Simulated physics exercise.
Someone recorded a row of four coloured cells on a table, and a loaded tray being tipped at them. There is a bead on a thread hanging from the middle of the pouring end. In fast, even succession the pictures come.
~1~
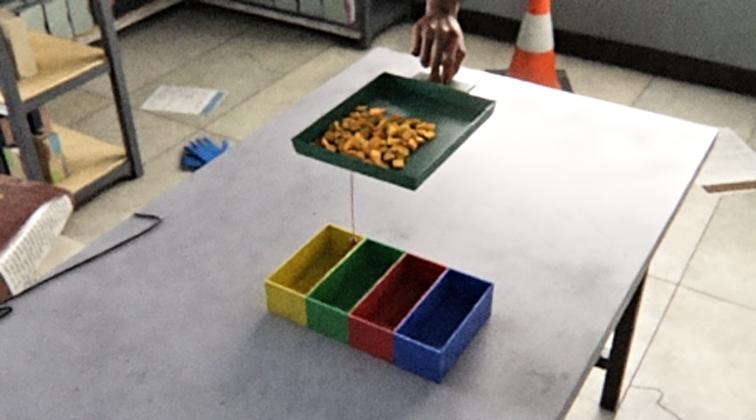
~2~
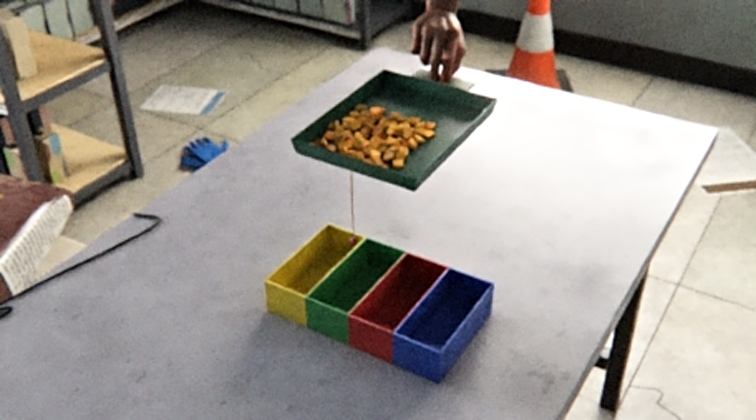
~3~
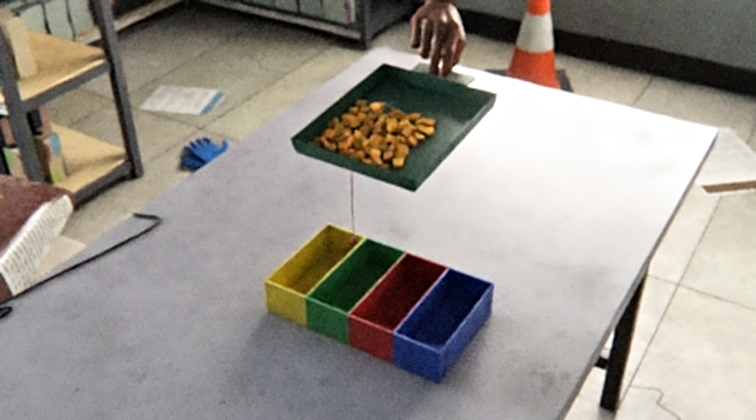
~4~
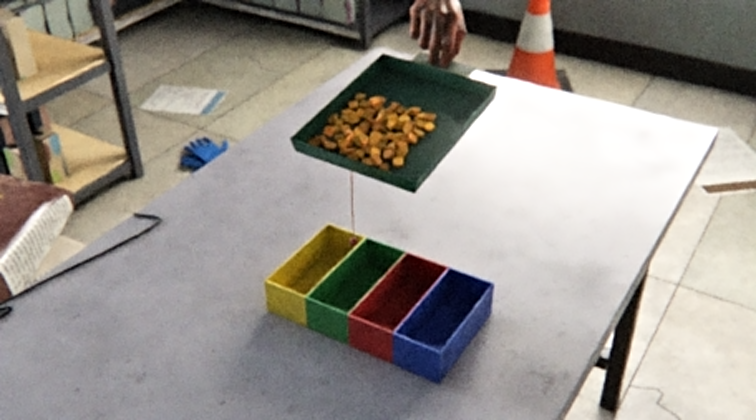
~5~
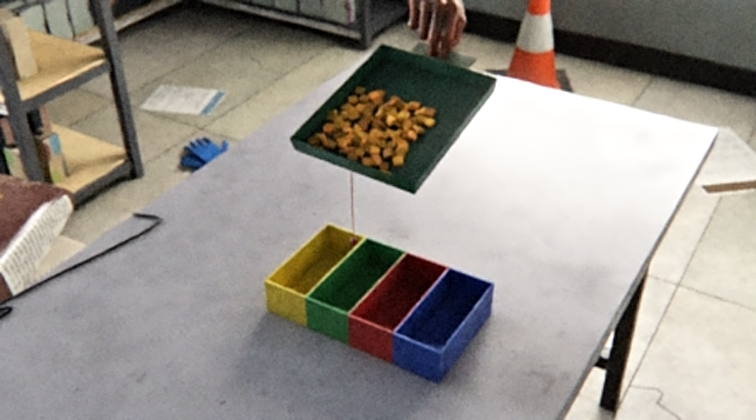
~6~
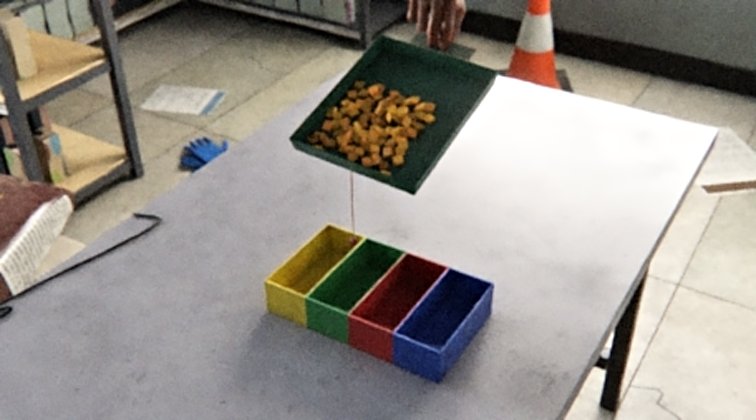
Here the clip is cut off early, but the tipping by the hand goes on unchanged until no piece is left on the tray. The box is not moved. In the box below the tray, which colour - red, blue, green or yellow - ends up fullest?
The fullest is green.
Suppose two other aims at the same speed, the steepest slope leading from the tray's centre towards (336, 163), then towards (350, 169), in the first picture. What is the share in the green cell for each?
First heading roughly 10 %, second roughly 30 %.
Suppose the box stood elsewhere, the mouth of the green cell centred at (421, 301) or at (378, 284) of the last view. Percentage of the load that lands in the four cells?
Near 60 % and 100 %.
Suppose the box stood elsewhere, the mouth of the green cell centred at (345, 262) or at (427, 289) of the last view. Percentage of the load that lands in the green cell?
You'd get 30 in a hundred the first time and 10 in a hundred the second.
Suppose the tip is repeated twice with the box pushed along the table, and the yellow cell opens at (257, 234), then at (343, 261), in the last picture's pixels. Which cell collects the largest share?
For the first spot I'd say that blue cell, and for the second spot that green cell.
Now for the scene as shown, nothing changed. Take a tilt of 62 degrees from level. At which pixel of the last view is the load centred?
Roughly at (364, 151).
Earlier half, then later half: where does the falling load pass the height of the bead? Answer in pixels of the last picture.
First half (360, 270); second half (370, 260).
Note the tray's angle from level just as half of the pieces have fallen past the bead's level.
Somewhere around 110 degrees.
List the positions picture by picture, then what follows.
The first picture shows corners of the pouring end at (295, 138) and (414, 176), level; middle of the load at (375, 141), small crackers; bead on its thread at (354, 242); yellow cell at (286, 301); green cell at (327, 318); red cell at (371, 336); blue cell at (417, 355).
The second picture shows corners of the pouring end at (295, 138) and (414, 176), level; middle of the load at (375, 141).
The third picture shows corners of the pouring end at (295, 138) and (414, 177), tipped barely, lowest at the right corner; middle of the load at (375, 139).
The fourth picture shows corners of the pouring end at (294, 138) and (414, 179), tipped a little, lowest at the right corner; middle of the load at (375, 136).
The fifth picture shows corners of the pouring end at (294, 137) and (414, 181), tipped a little, lowest at the right corner; middle of the load at (375, 133).
The sixth picture shows corners of the pouring end at (293, 137) and (413, 183), tipped clearly, lowest at the right corner; middle of the load at (374, 130); yellow cell at (286, 301); green cell at (327, 318); red cell at (371, 336); blue cell at (417, 355).
Soon after the last picture, tray tipped steeply; all on the tray.
A little later, tray tipped past a quarter turn; about two thirds on the tray; a small part in the green cell; a small part in the yellow cell; a stray few in the red cell; a small part falling or outside the box.
Later still, tray tipped past a quarter turn; about half in the green cell; about a quarter in the red cell; about a quarter in the yellow cell; a stray few falling or outside the box.
At rest, tray tipped past a quarter turn; about half in the green cell; about a quarter in the red cell; about a quarter in the yellow cell; none in the blue cell; a stray few outside the box.
